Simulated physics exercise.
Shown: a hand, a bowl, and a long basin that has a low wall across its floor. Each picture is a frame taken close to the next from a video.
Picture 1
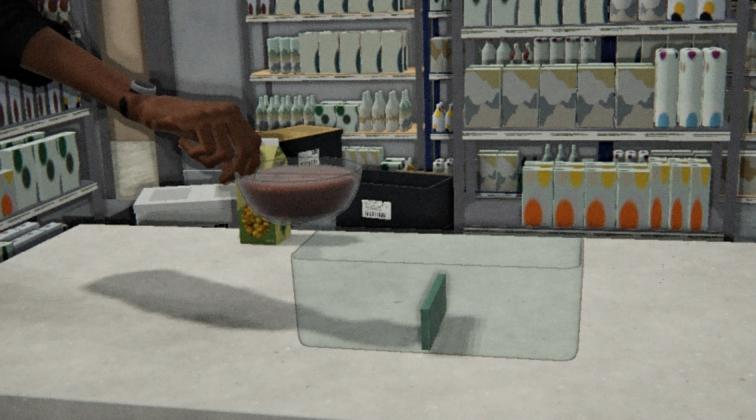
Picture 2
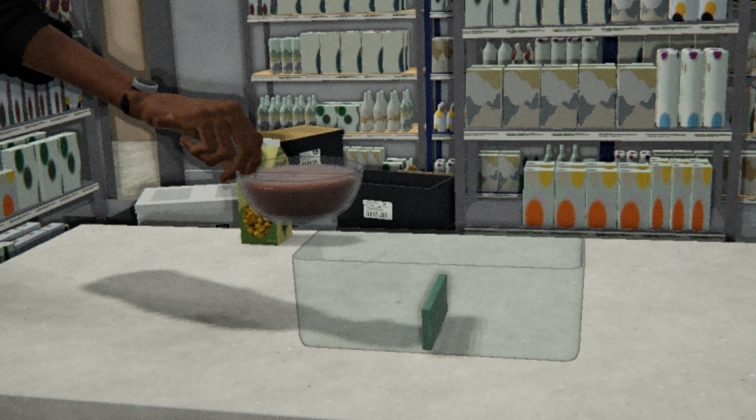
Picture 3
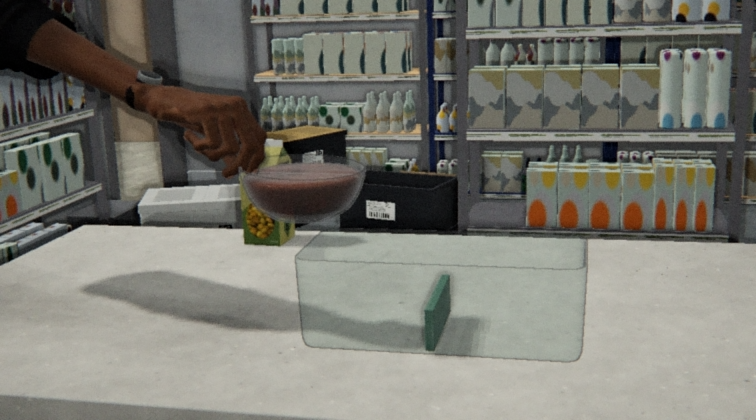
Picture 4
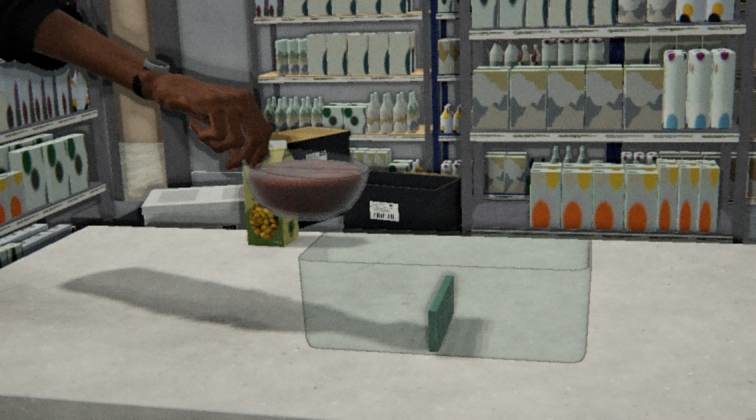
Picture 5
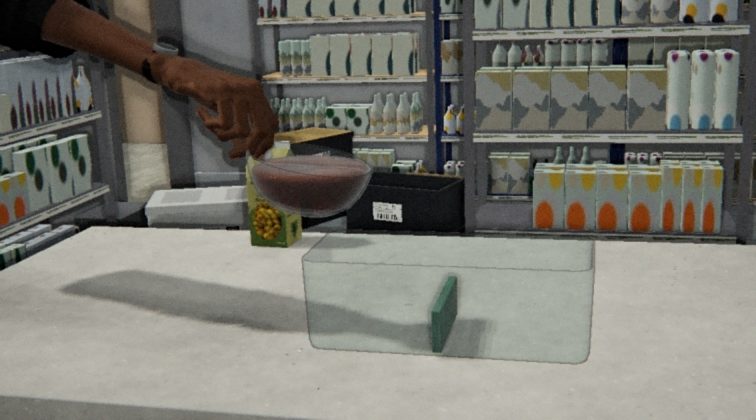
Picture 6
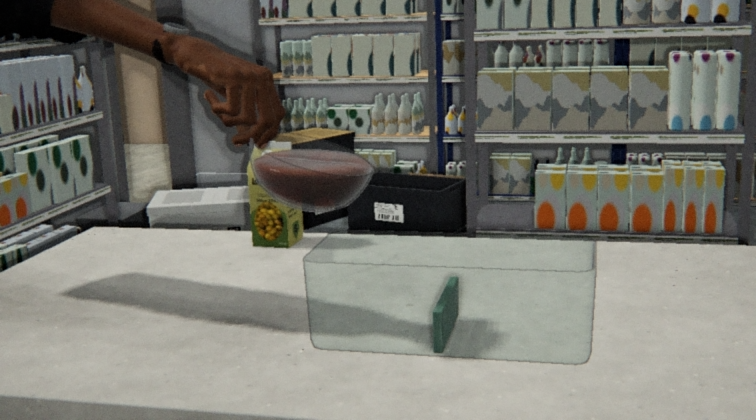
The clip shows a hand holding a clear bowl of reddish-brown contents above a counter, near a long transparent basin with a low green wall across its floor; the hand then gradually tilts the bowl toward the right.
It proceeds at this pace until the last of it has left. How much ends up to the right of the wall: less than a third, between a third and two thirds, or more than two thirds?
Most likely beyond two thirds will rest right of the wall.
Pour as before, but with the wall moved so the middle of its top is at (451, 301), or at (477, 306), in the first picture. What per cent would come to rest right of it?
About 50 % and 15 %.
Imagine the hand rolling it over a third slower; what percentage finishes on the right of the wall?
I'd estimate about 65 percent ends up there.
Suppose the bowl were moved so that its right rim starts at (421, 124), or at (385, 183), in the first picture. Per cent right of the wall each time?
Roughly 85 per cent, then roughly 85 per cent.
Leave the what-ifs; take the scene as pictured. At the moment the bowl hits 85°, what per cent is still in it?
Remaining share, estimated: 25 %.
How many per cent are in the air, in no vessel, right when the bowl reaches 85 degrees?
Roughly 55 %.
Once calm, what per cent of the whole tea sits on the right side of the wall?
It is close to 75 per cent.
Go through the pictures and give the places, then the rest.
The first picture shows tilt 0°; pouring edge (359, 171); surface from (245, 174) to (357, 176); the long basin's rim runs from (305, 244) to (582, 252); the wall's top is at (434, 292).
The second picture shows tilt 1°; pouring edge (360, 171); surface from (246, 174) to (359, 176).
The third picture shows tilt 3°; pouring edge (363, 172); surface from (249, 173) to (362, 174).
The fourth picture shows tilt 7°; pouring edge (367, 173); surface from (254, 169) to (366, 172).
The fifth picture shows tilt 12°; pouring edge (370, 174); surface from (257, 163) to (369, 169).
The sixth picture shows tilt 18°; pouring edge (371, 174); surface from (259, 156) to (370, 169); 3 per cent is over the edge.
A moment on, the bowl is tipped on its side and 27 per cent is still to pour, 11 is left of the wall and 6 right of it.
Next, the bowl is tipped right over and 0 per cent is still to pour, 18 is left of the wall and 79 right of it.
Then the bowl is tipped right over and 0 per cent is still to pour, 22 is left of the wall and 76 right of it.
Later the bowl is tipped right over and 0 per cent is still to pour, 23 is left of the wall and 76 right of it.
At rest 23 per cent lies left of the wall, 76 right of it and 1 outside.
